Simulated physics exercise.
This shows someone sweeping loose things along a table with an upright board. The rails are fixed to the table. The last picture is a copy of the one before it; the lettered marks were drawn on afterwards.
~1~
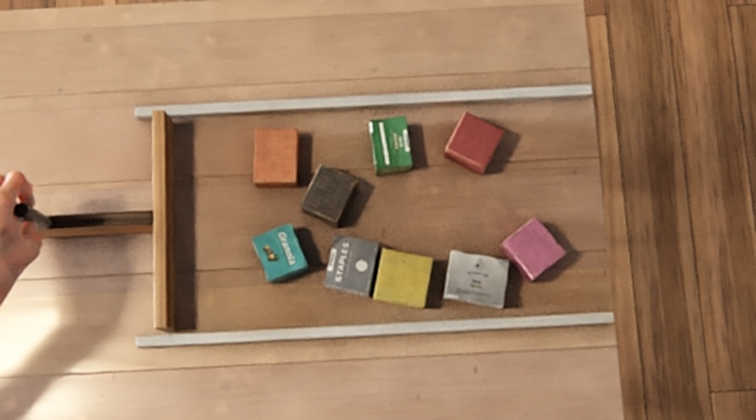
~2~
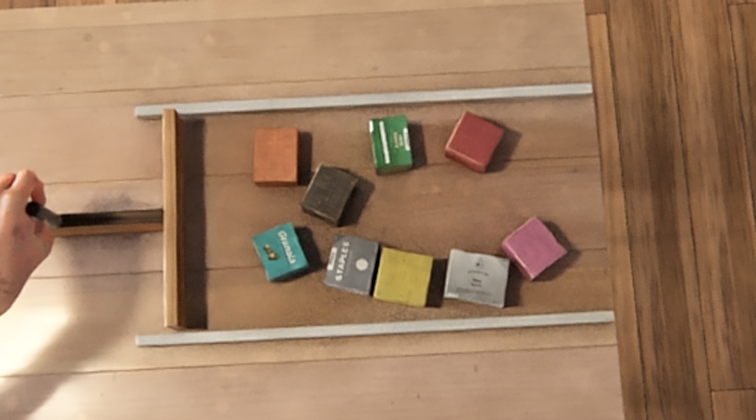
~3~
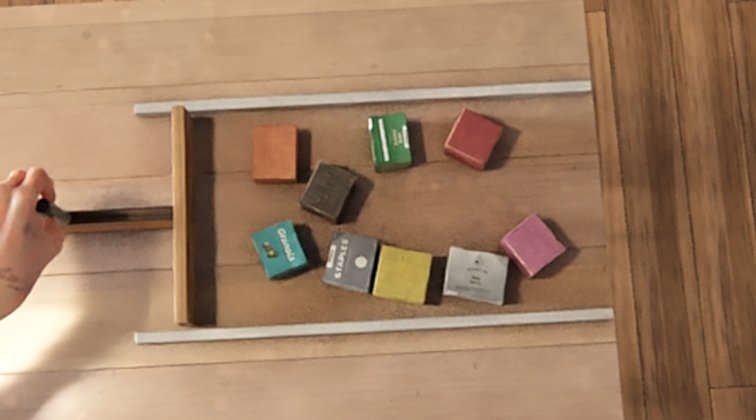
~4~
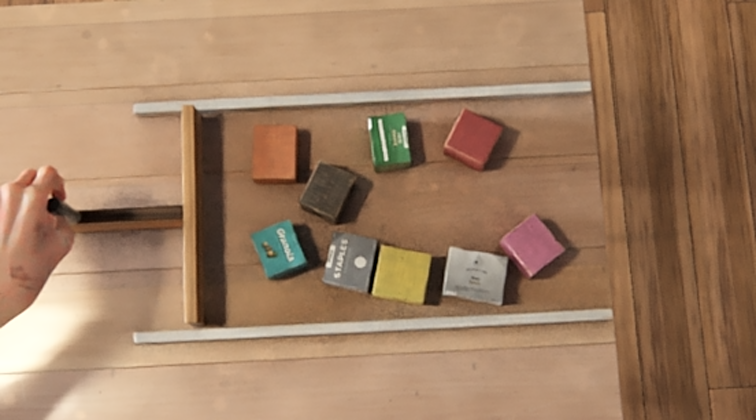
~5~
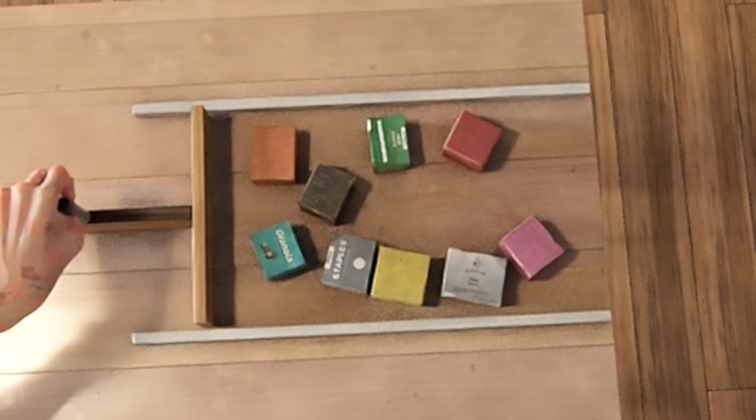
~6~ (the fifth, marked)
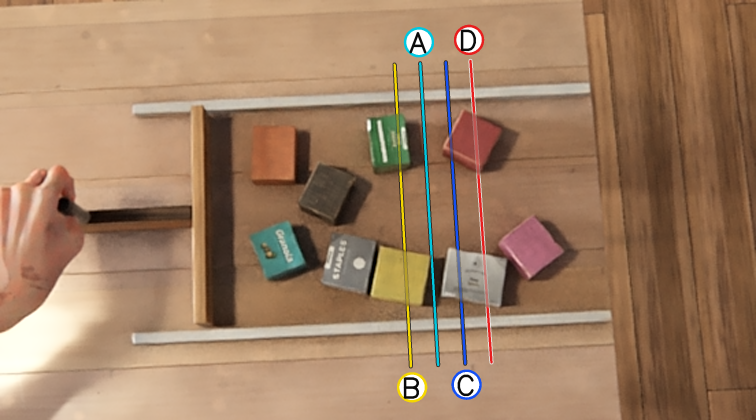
A hand at the left pushes an upright wooden board by its dark handle across a pale plank tabletop, seen from above, with darker floorboards at the right. Between two pale rails lie orange, green and red blocks along the top, a black one below them, and turquoise, grey, yellow, white and pink items lower down. The board slides slowly rightward, touching nothing, while the items stay still.
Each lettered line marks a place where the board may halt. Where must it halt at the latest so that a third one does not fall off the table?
The farthest such stop is D.
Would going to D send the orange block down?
No.
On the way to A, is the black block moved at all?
Yes.
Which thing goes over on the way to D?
The white packet.
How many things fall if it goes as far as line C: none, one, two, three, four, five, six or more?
By then, one.
On the marked copy, A at (429, 210); B at (403, 211); C at (455, 208); D at (481, 207).
Taking D. A third of the way, board (300, 207); white packet (483, 279); yellow block (427, 275).
Two thirds of the way, board (401, 202); white packet (583, 281); pink block (557, 232).
When it is over, board (479, 198); white packet over the edge; yellow block (603, 272); one fallen.
As for the rest, A is within the limit but short; B is within the limit but short; C is within the limit but short.
